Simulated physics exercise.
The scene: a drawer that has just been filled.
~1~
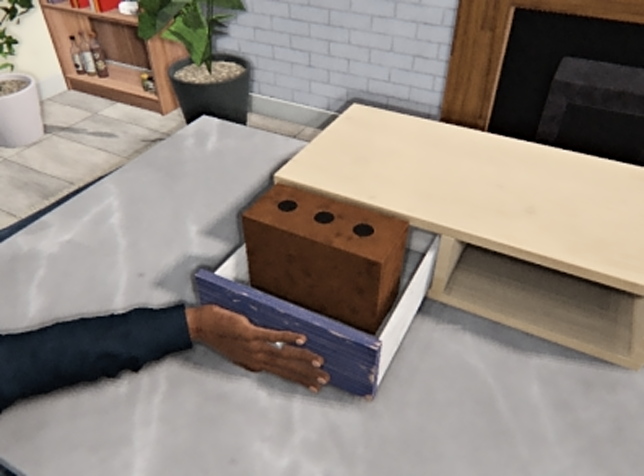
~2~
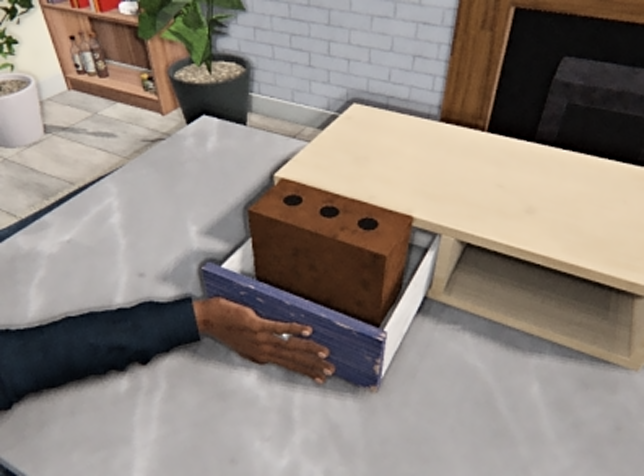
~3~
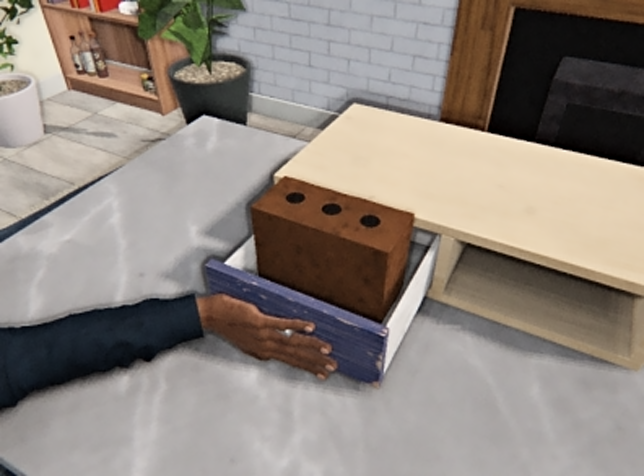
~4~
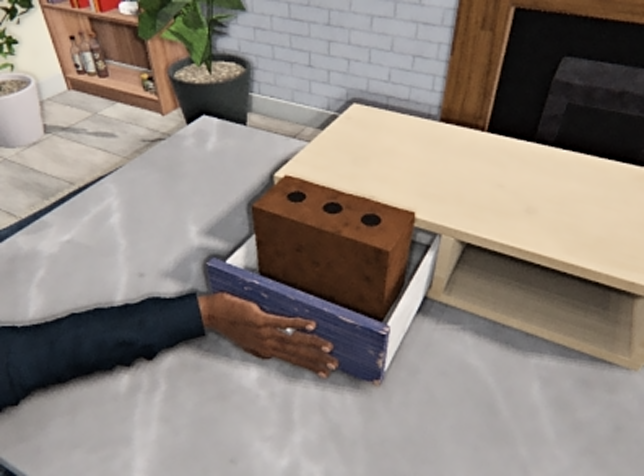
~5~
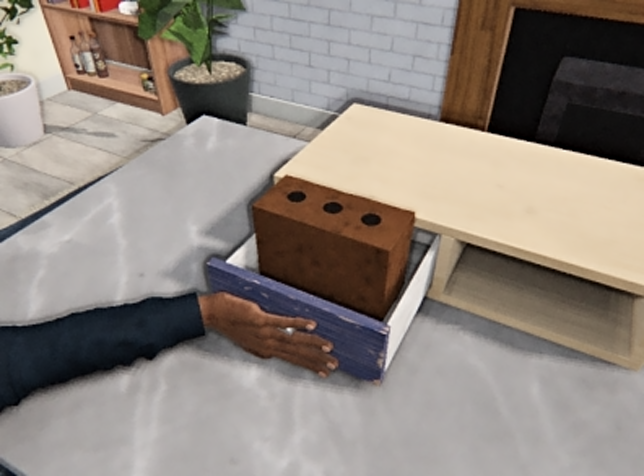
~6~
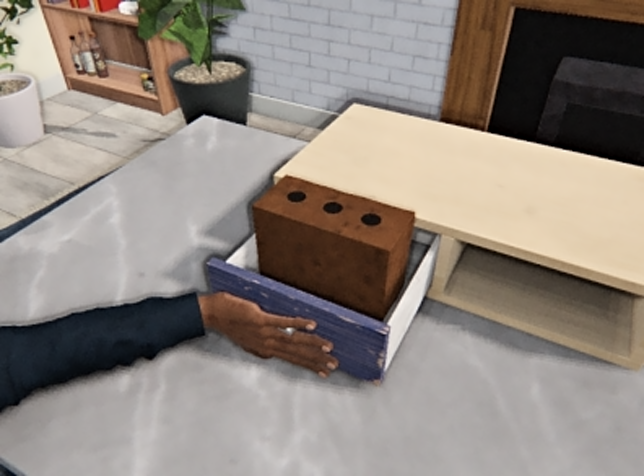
The footage shows a hand pushing the purple front of an open drawer holding a brown brick slightly inward toward a pale wooden chest, after which the hand, drawer and brick stay almost still, with the drawer still wide open.
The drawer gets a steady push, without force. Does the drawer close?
Outcome: The drawer stays ajar.
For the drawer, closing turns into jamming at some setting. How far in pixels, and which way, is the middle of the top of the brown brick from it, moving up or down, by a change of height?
About 24 pixels down.
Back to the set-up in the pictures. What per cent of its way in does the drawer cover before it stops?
Near 10 in a hundred.
Then, 0.30 s after the last picture, drawer starting in.
At rest, the drawer will not close.
